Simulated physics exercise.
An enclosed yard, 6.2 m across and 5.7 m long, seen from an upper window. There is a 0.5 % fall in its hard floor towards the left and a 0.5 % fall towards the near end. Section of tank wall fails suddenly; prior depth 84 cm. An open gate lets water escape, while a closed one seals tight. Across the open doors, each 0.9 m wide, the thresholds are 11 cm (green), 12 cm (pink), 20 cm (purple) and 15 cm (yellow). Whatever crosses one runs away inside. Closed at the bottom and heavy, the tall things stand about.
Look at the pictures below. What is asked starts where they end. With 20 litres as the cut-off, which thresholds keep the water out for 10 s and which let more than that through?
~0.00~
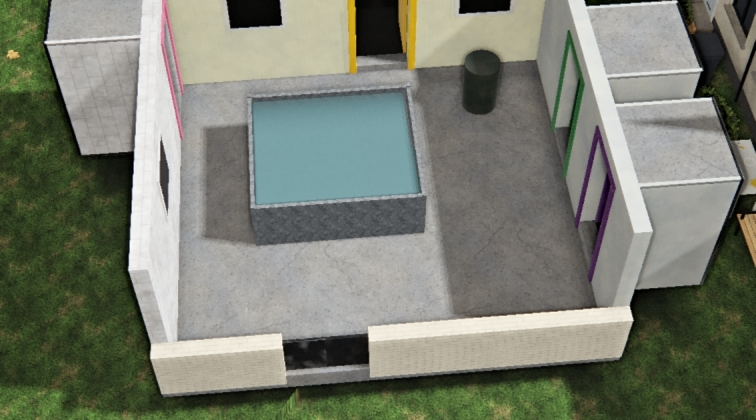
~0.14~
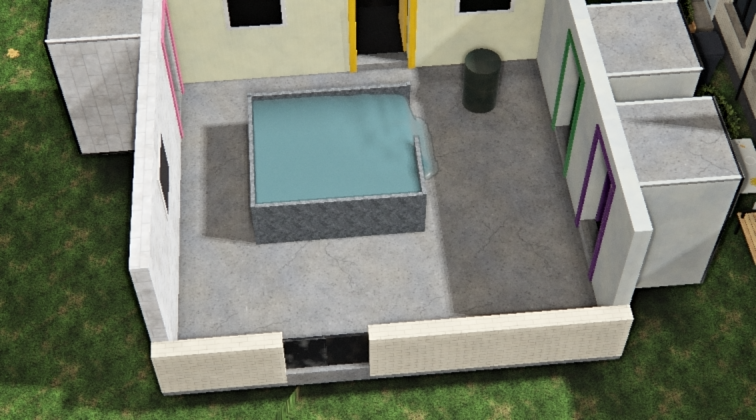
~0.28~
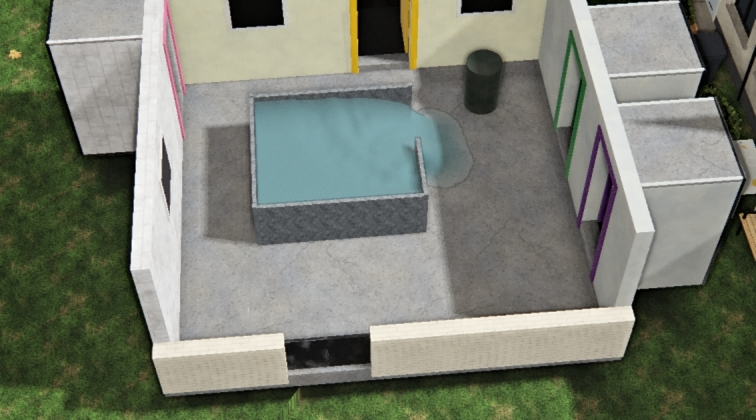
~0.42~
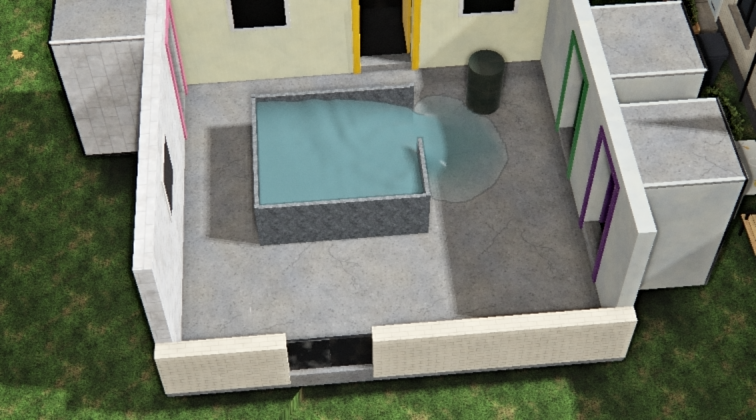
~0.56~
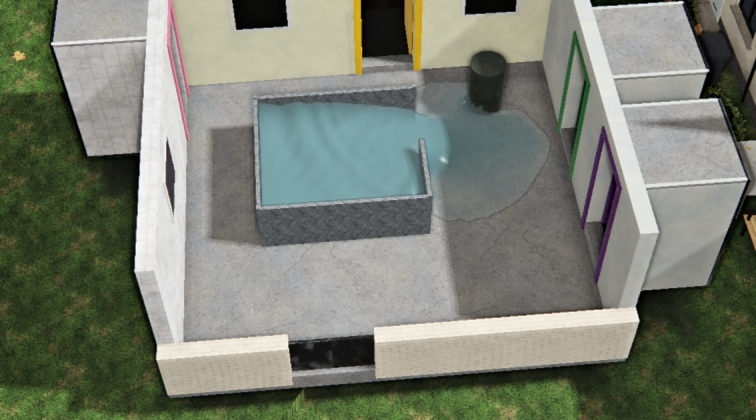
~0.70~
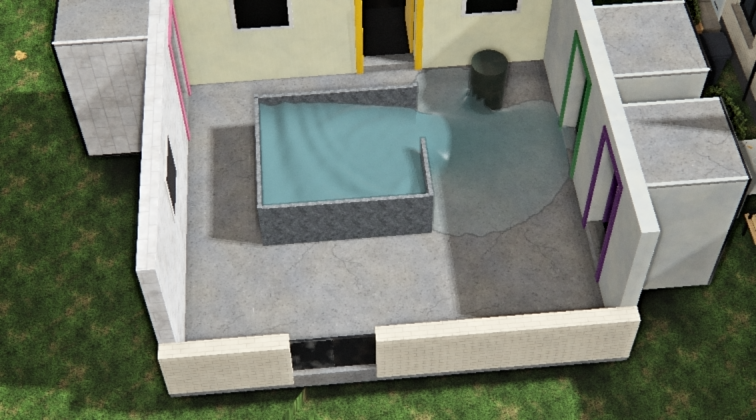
At the green door the inflow will be out of bounds. At the pink door the inflow will be out of bounds. At the purple door the inflow will be within bounds. At the yellow door the inflow will be within bounds.
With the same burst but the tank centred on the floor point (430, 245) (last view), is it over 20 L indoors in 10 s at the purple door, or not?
Then the purple door exceeds it.
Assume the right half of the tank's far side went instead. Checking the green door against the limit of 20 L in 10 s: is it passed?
Against the limit, green does not exceed it.
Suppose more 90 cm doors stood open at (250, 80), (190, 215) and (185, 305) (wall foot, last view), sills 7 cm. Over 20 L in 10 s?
The first one exceeds it, the second one exceeds it, and the third one exceeds it.
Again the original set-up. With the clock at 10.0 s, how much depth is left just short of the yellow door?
Roughly 5.5 centimetres.
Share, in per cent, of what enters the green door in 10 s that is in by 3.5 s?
Some 65 per cent by then.
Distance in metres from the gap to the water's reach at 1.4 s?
Around 3.6 metres.
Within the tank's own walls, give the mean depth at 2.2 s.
It averages close to 50 cm.
After 1.4 s water covers 25 % of the floor and is deepest (52 cm) near (467, 113); green door 21 cm at the sill, 113 L in, pink door not reached, purple door 10 cm at the sill, 0 L in, yellow door 1 cm at the sill, 0 L in.
After 2.2 s water covers 35 % of the floor and is deepest (47 cm) near (543, 116); green door 40 cm at the sill, 344 L in, pink door not reached, purple door 12 cm at the sill, 0 L in, yellow door 6 cm at the sill, 0 L in.
After 3.5 s water covers 55 % of the floor and is deepest (35 cm) near (567, 173); green door 31 cm at the sill, 663 L in, pink door not reached, purple door 12 cm at the sill, 0 L in, yellow door 12 cm at the sill, 0 L in.
After 6.0 s water covers 95 % of the floor and is deepest (24 cm) near (607, 335); green door 22 cm at the sill, 916 L in, pink door 17 cm at the sill, 23 L in, purple door 8 cm at the sill, 0 L in, yellow door 10 cm at the sill, 1 L in.
After 10.0 s water covers 100 % of the floor and is deepest (20 cm) near (256, 205); green door 13 cm at the sill, 1010 L in, pink door 16 cm at the sill, 49 L in, purple door 5 cm at the sill, 0 L in, yellow door 6 cm at the sill, 1 L in.
